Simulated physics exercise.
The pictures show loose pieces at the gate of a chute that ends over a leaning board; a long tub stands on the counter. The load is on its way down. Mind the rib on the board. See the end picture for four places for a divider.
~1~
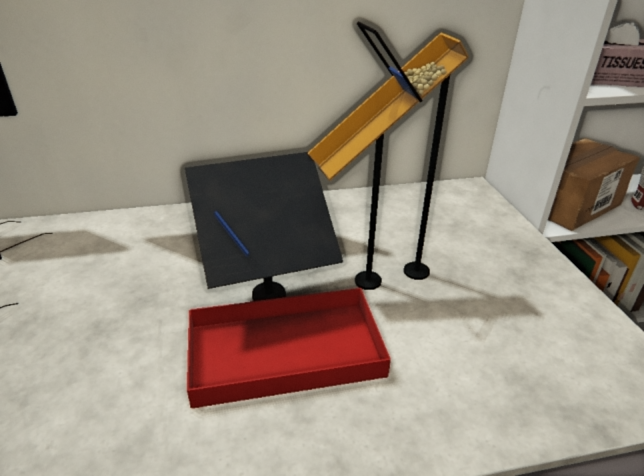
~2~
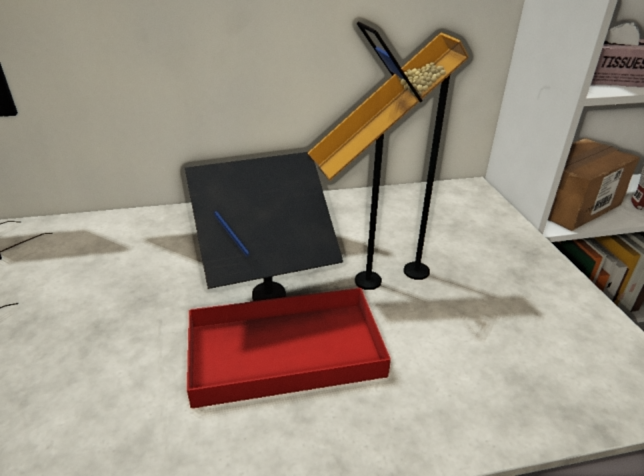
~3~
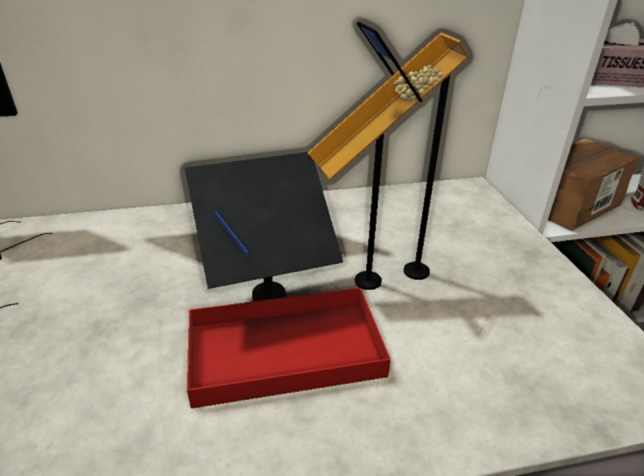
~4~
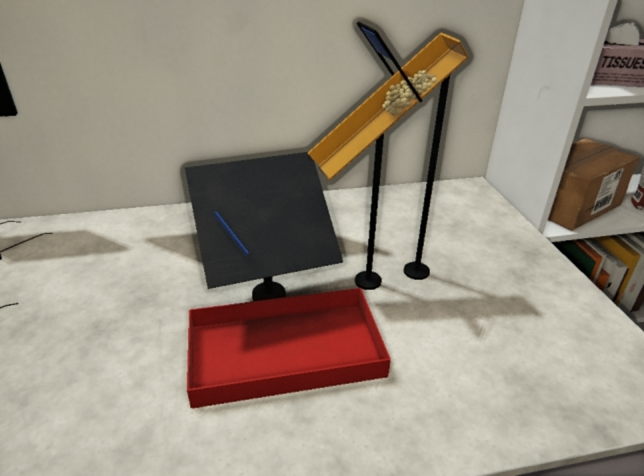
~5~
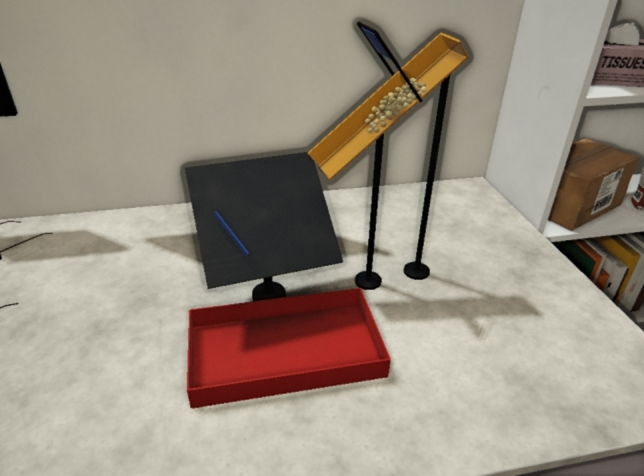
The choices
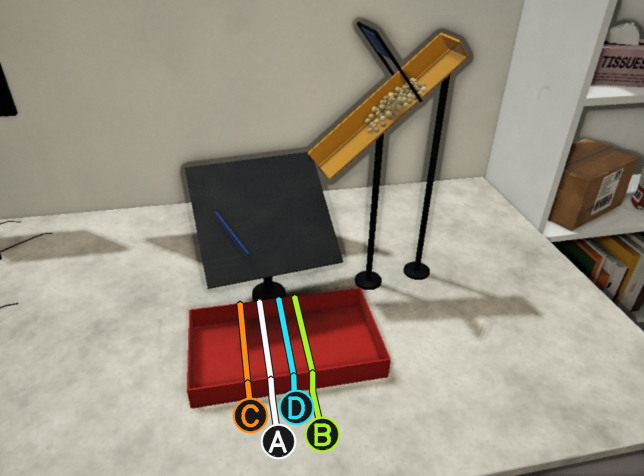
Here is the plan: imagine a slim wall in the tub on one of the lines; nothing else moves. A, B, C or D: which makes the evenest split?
The best line is A.
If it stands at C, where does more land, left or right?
More lands on the right.
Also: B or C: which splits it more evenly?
Line C.
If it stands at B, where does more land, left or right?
Left.
On the marked copy, line A crosses the front rim at (270, 377); line B crosses the front rim at (312, 371); line C crosses the front rim at (247, 381); line D crosses the front rim at (293, 374).
With A, of what is caught, roughly half on the left of the divider, roughly half on the right.
With B, of what is caught, almost all on the left of the divider, just a few on the right.
With C, of what is caught, roughly a quarter on the left of the divider, the larger part on the right.
With D, of what is caught, the larger part on the left of the divider, about a tenth on the right.
